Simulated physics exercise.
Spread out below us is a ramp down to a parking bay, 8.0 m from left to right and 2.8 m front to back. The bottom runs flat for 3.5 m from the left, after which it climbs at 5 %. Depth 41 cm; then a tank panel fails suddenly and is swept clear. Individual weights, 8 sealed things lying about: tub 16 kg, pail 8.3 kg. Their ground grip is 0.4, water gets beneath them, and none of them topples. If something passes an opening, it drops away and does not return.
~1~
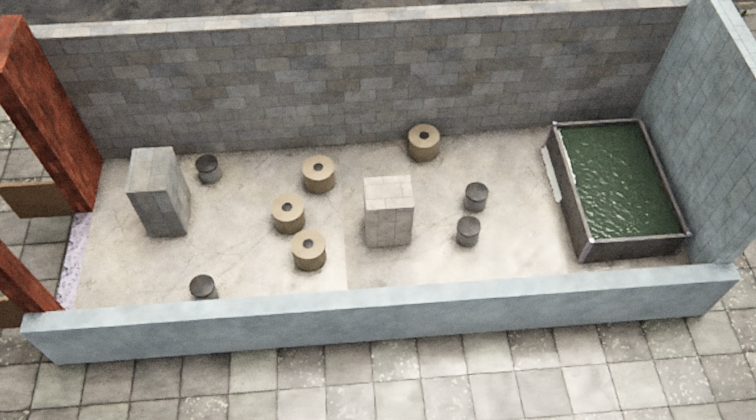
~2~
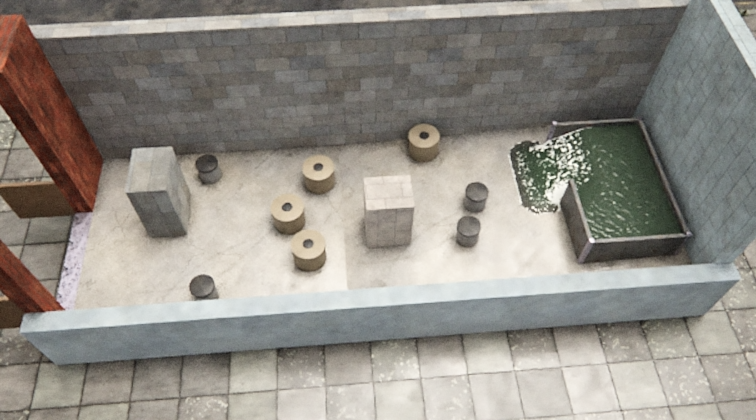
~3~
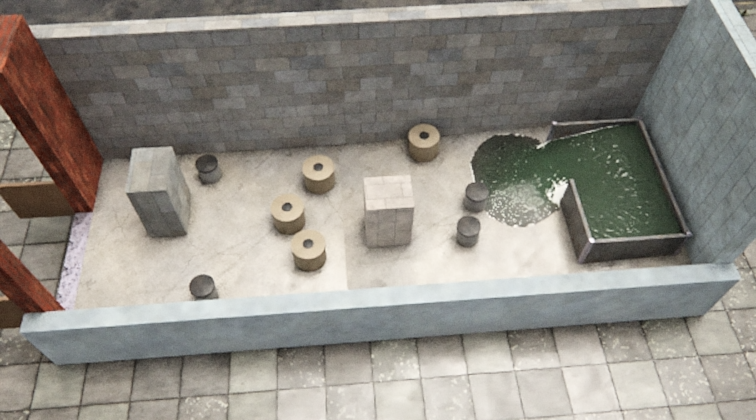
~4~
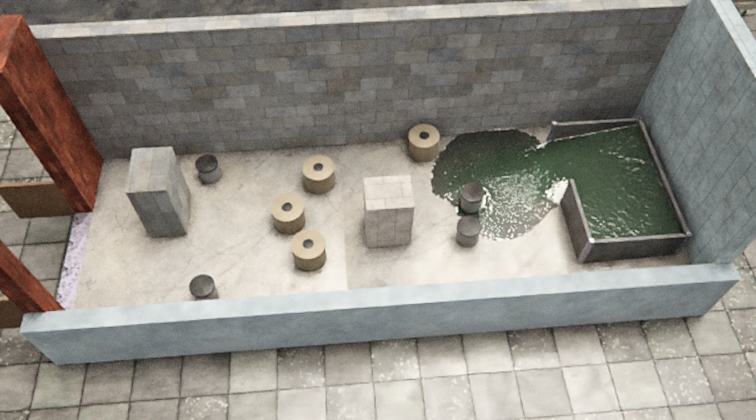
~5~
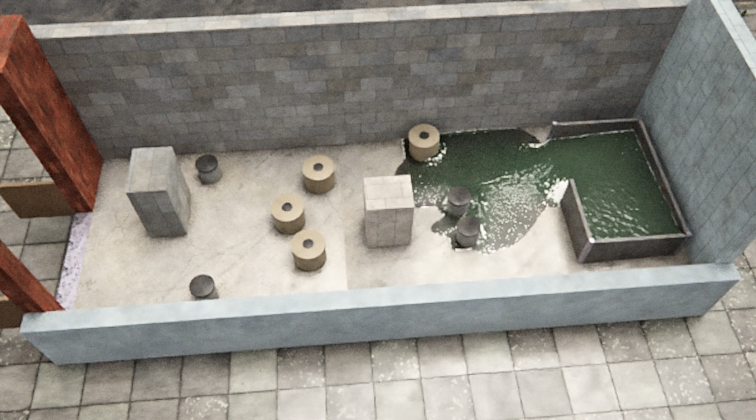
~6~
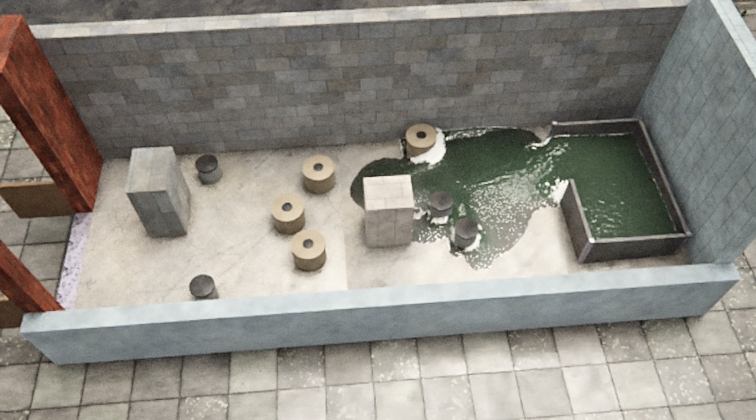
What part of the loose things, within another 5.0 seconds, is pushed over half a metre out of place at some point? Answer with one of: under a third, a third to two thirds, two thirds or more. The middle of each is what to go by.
A third to two thirds.
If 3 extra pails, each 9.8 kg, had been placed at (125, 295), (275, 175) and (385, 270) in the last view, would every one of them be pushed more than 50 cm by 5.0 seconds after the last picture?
In sequence: Falls below it / exceeds it / falls below it.
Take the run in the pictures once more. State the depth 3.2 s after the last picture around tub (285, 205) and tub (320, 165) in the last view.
7 and 12 cm.
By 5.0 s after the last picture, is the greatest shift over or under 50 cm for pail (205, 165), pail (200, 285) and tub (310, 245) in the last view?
Well, the first one's too far, the next one's not that far and the last one's not that far.
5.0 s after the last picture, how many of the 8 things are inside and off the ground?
It comes to 1.
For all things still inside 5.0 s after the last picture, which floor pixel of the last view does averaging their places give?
(271, 229).
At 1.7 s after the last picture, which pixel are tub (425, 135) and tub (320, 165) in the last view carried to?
Roughly (236, 152), then roughly (213, 172).
Then, 0.4 s after the last picture 2 of 8 are over 50 cm from their spots; 0 afloat.
Then, 1.7 s after the last picture 4 of 8 are over 50 cm from their spots; 1 afloat.
Then, 3.2 s after the last picture 5 of 8 are over 50 cm from their spots; 0 afloat.
Then, 5.0 s after the last picture 5 of 8 are over 50 cm from their spots, and 5 have been at some point; 1 afloat.
